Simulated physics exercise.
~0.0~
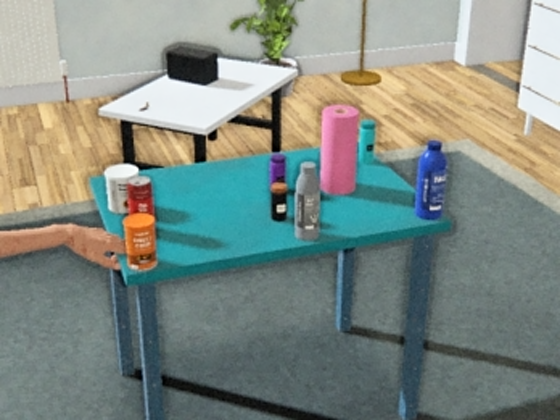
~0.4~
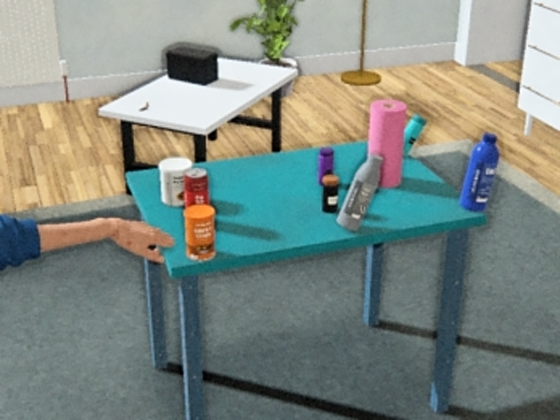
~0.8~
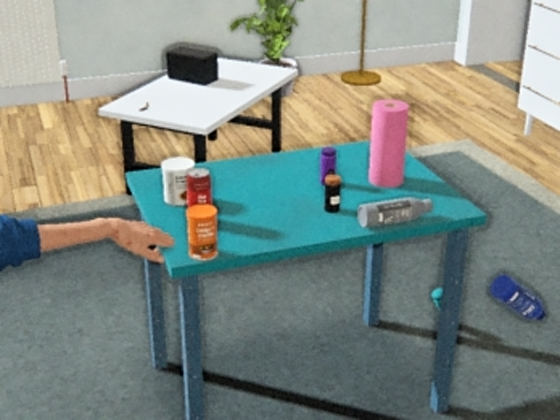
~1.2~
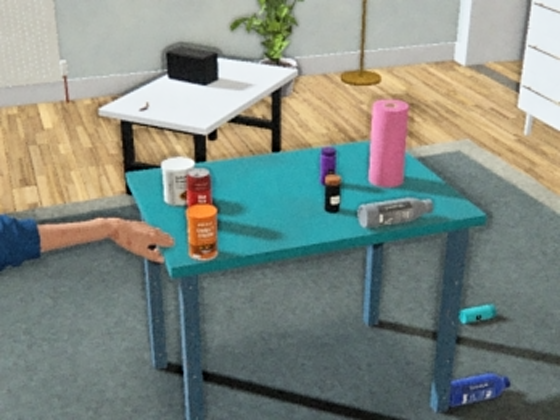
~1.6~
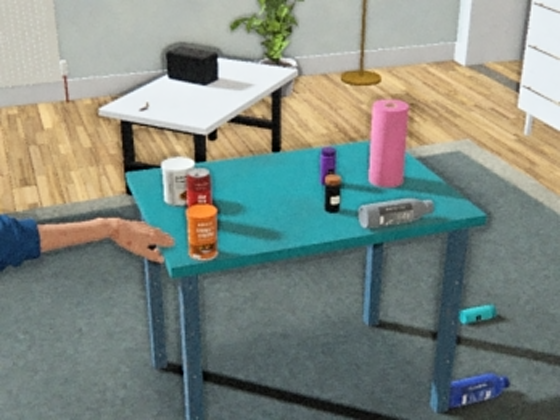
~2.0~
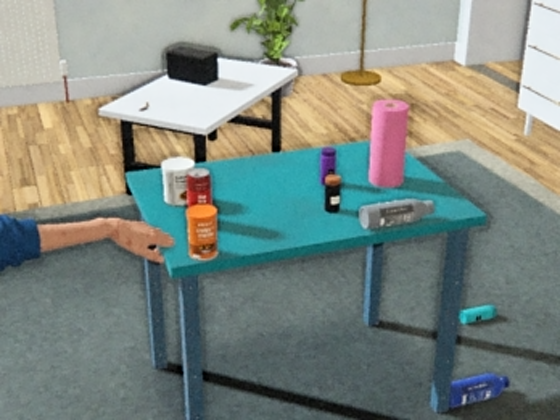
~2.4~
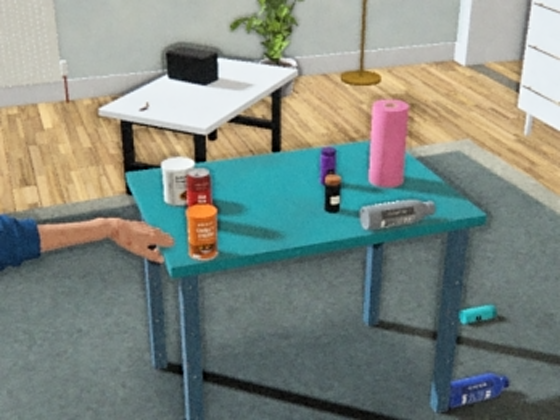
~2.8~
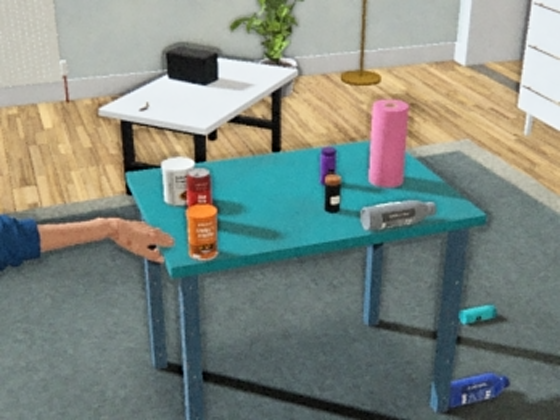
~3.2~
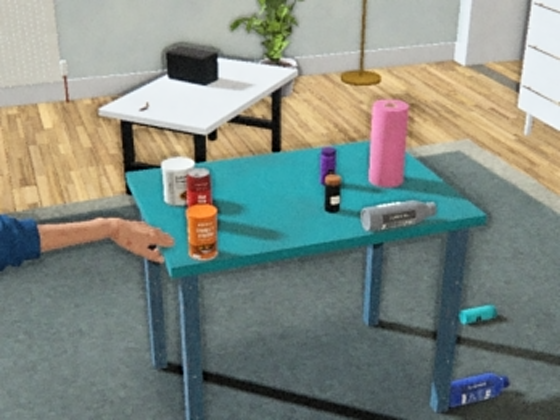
To begin with, a teal side table stands on a grey rug, holding bottles, tins, small shakers and a tall pink roll, with a hand at its left edge. The table jolts a short way to the right, and the blue bottle, turquoise shaker and grey bottle tip over to the right. The blue bottle and turquoise shaker drop off the table, while the grey bottle topples onto the tabletop. The fallen pair settle on their sides on the rug. The red can ends upright near the left end, behind the orange tin, and the hand stays beside the still table.
